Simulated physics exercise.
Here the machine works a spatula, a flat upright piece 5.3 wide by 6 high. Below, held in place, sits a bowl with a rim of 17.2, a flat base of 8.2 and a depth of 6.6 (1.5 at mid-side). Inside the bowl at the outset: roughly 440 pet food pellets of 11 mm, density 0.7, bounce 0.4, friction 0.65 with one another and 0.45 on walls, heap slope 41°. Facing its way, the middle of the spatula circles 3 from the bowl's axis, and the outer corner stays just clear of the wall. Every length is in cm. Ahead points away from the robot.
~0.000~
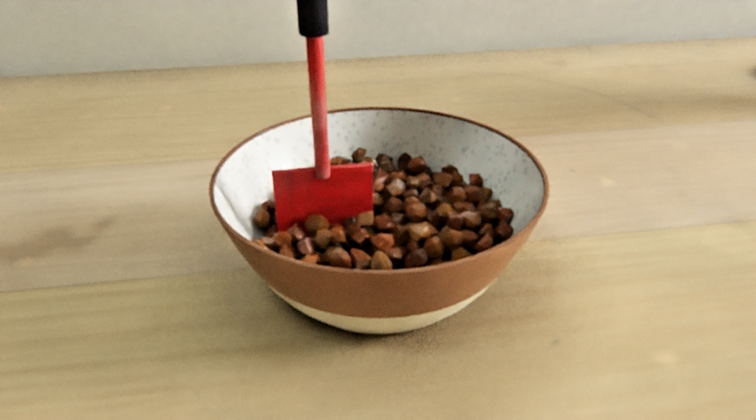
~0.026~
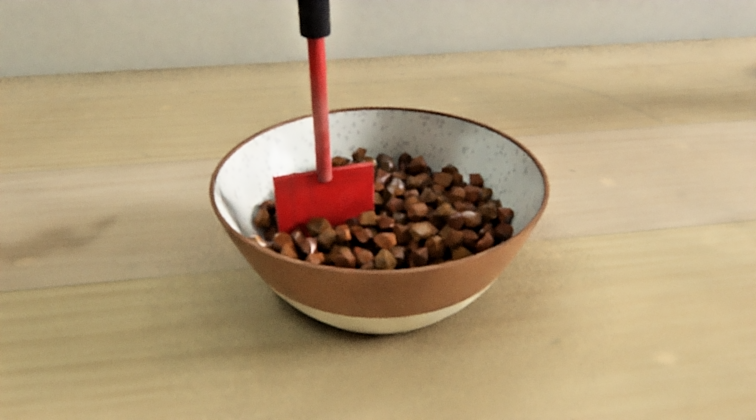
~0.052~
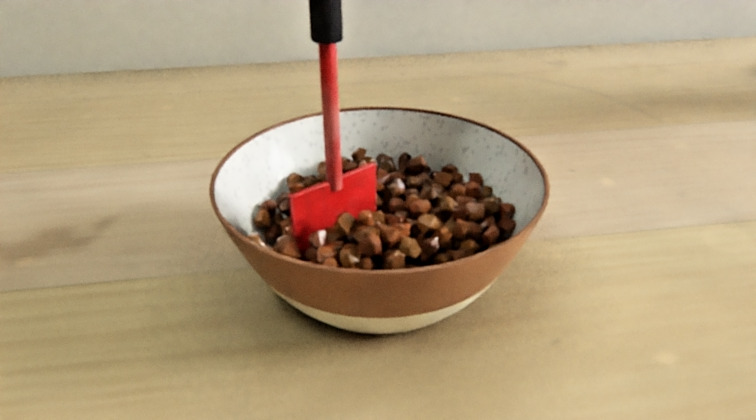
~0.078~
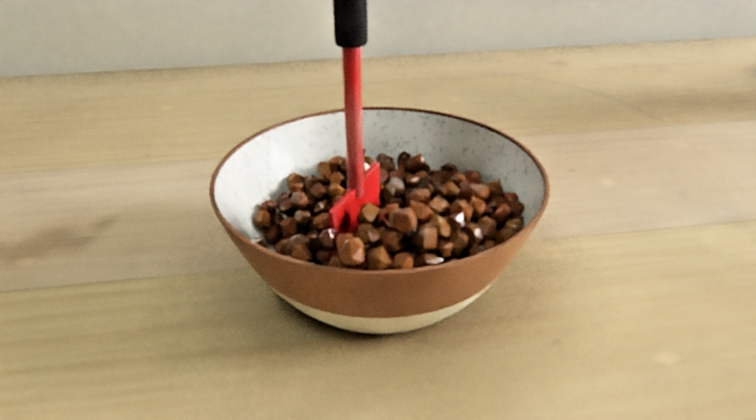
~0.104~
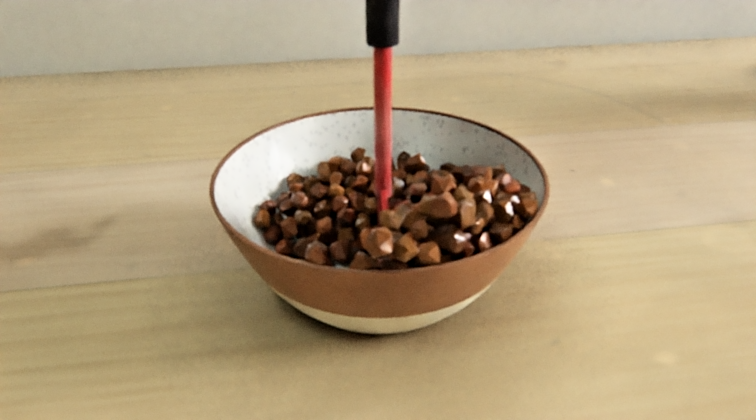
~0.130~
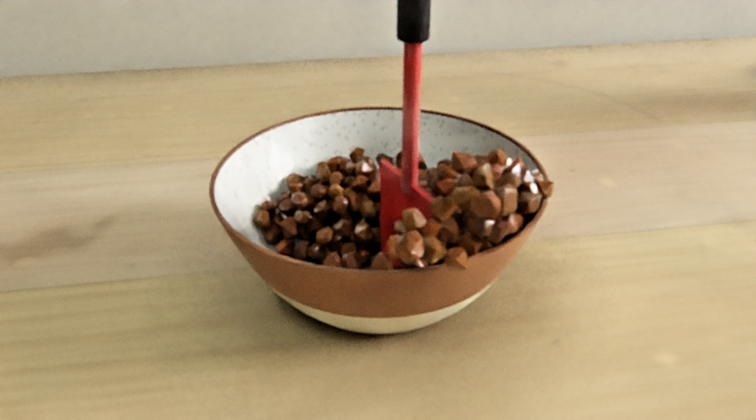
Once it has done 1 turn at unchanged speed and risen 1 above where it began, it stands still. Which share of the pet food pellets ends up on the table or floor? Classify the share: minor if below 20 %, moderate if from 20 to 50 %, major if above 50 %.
Moderate, from 20 to 50 %.
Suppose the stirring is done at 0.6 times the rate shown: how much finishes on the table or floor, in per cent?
Some 20 per cent.
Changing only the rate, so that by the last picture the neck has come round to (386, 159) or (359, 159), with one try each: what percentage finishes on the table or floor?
First try: Around 25 %; second try: Around 20 %.
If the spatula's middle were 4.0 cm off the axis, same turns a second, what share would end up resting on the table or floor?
It would come to about 40 per cent.
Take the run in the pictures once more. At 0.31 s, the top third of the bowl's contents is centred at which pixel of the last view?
The centre lies near (307, 150) in the last picture.
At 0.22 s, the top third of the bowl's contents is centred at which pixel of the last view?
The top third is centred near (442, 138) in the last picture.
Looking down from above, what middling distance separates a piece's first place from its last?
I'd estimate close to 8 cm.
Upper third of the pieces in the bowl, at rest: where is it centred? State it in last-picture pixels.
It is centred near (325, 256).
After 0.22 s, 202° round, highest piece 11 above the table; 391 in the bowl, 2 on the table or floor, 49 in flight or on the tool.
After 0.31 s, 294° round, highest piece 11 above the table; 346 in the bowl, 39 on the table or floor, 57 in flight or on the tool.
After 0.56 s, 0° round, highest piece 7 above the table; 304 in the bowl, 137 on the table or floor, 1 in flight or on the tool.
After 1.26 s, 0° round, highest piece 7 above the table; 304 in the bowl, 138 on the table or floor.
At rest, 304 in the bowl, 138 on the table or floor. That is 31 % on the table or floor.
